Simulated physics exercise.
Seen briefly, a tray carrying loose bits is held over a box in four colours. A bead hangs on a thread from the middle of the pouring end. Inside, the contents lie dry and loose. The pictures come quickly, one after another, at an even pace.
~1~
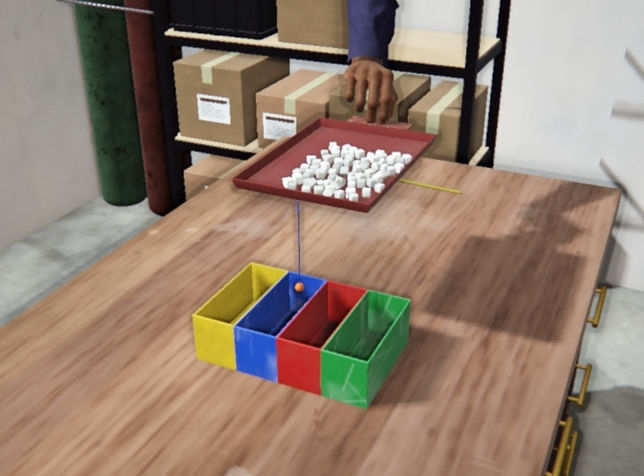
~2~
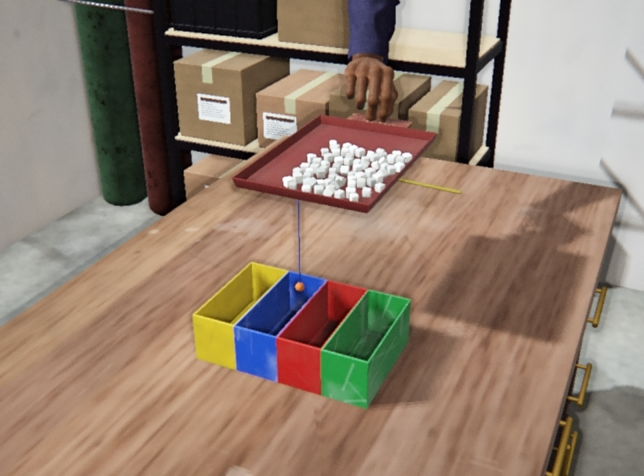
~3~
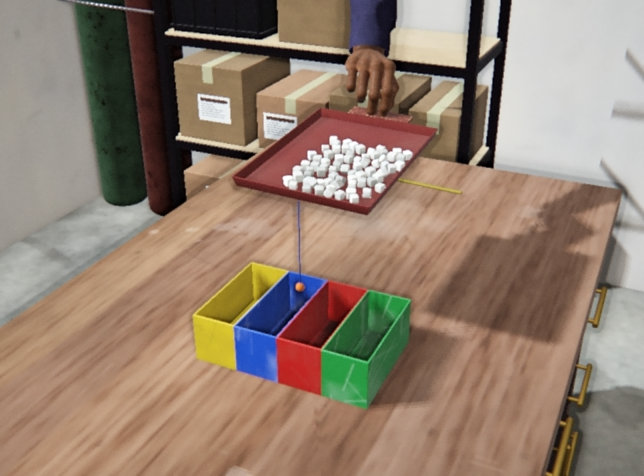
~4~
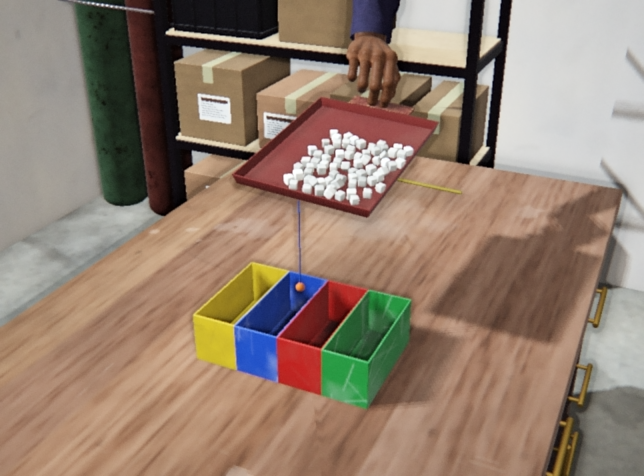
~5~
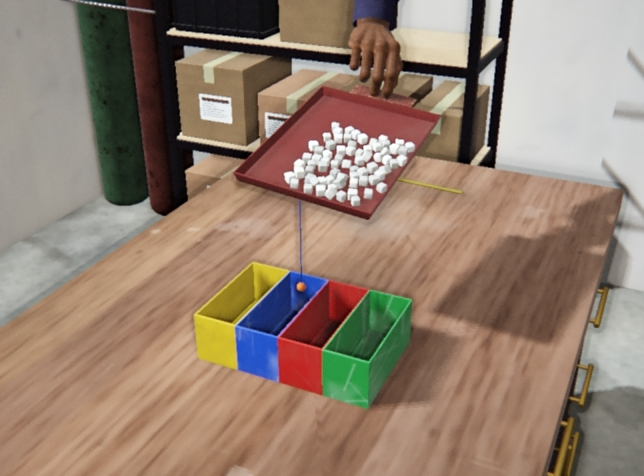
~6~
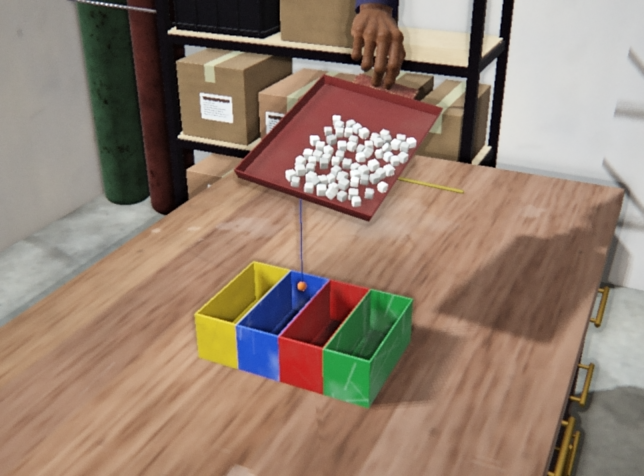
A red tray of white cubes slowly tilts beneath a hand above a four-coloured box.
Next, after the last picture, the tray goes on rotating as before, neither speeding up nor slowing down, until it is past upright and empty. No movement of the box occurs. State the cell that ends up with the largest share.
It is the green cell.
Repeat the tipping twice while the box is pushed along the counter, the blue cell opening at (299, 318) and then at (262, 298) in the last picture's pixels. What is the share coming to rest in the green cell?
40% for the first placement, 40% for the second.
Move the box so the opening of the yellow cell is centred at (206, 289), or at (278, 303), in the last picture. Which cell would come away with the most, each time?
You'd see the cell in green win the first time and the red one win the second.
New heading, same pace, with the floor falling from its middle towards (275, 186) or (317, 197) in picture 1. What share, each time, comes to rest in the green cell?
About 0 % and 30 %.
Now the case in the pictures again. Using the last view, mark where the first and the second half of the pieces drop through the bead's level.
First half (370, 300); second half (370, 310).
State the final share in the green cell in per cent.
Roughly 50 in every hundred pieces, I'd say.
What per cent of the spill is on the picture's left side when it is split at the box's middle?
Left share: Some 0 per cent.
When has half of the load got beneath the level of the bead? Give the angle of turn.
Around 115° of tilt.
Soon, tray tipped steeply; all on the tray.
A while on, tray tipped right over; all on the tray.
Towards the end, tray tipped past a quarter turn; about half in the green cell; about a quarter in the red cell; about a quarter falling or outside the box.
Finally, tray tipped past a quarter turn; about half in the green cell; about a quarter in the red cell; none in the blue cell; none in the yellow cell; about a quarter outside the box.
